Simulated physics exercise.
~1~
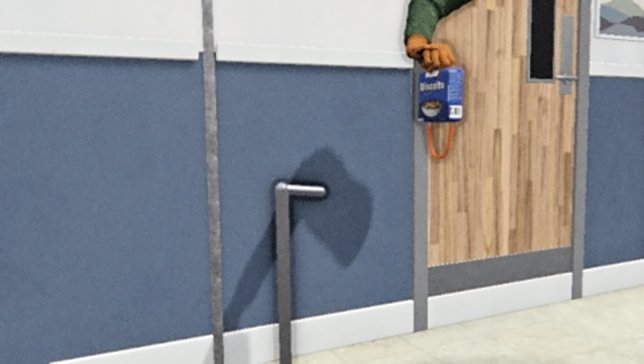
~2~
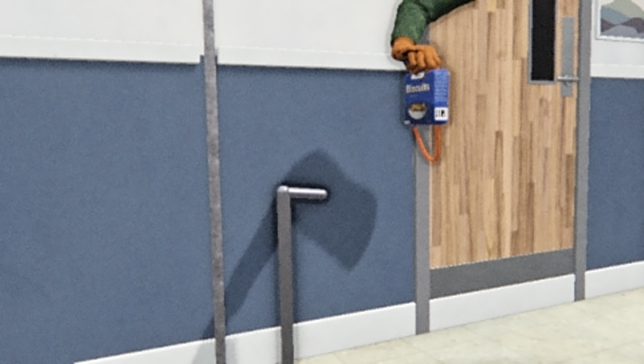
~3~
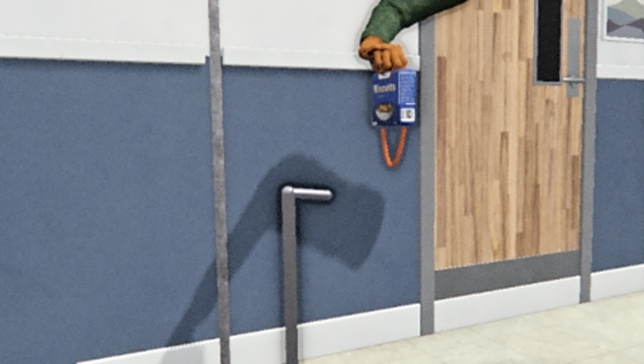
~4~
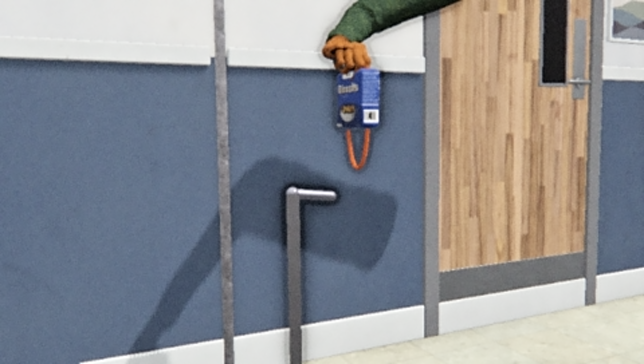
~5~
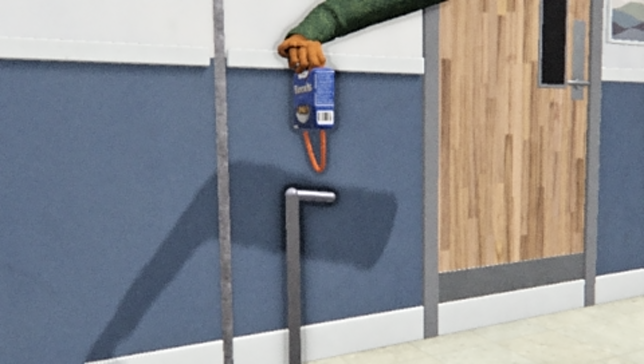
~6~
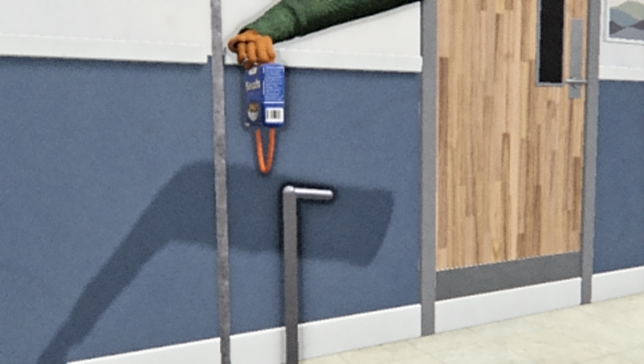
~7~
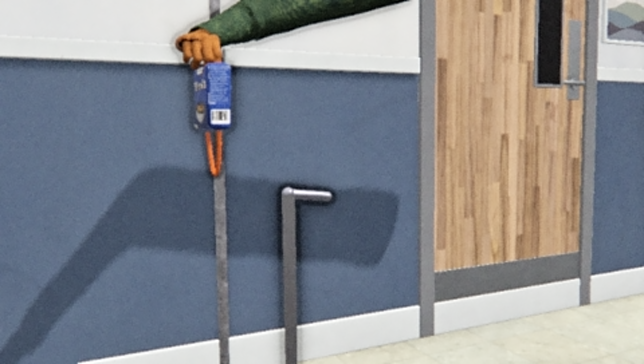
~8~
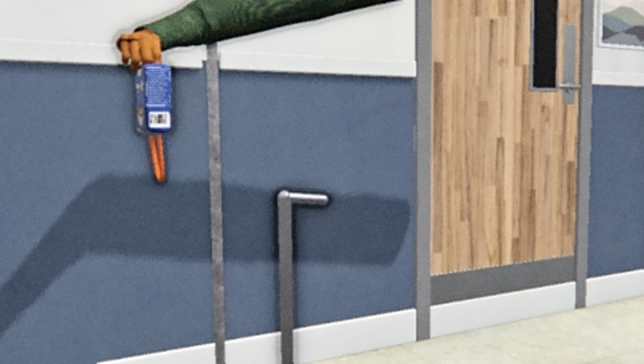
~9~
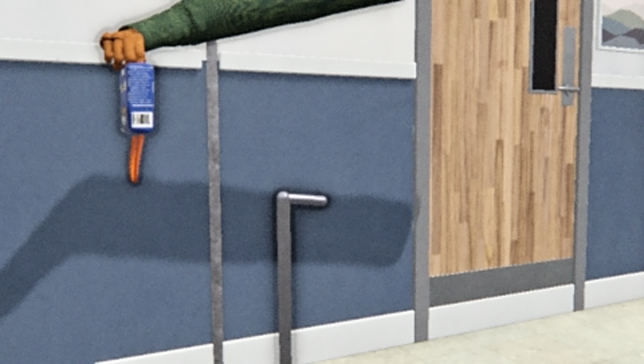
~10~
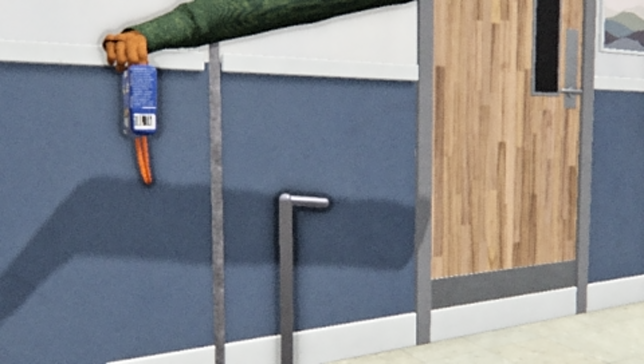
The video shows a gloved hand in a green sleeve carrying a small blue pouch with an orange loop hanging beneath it leftward along a blue and white wall. The pouch passes over a short post with a bar at its top without catching, then stops to the left, still held.
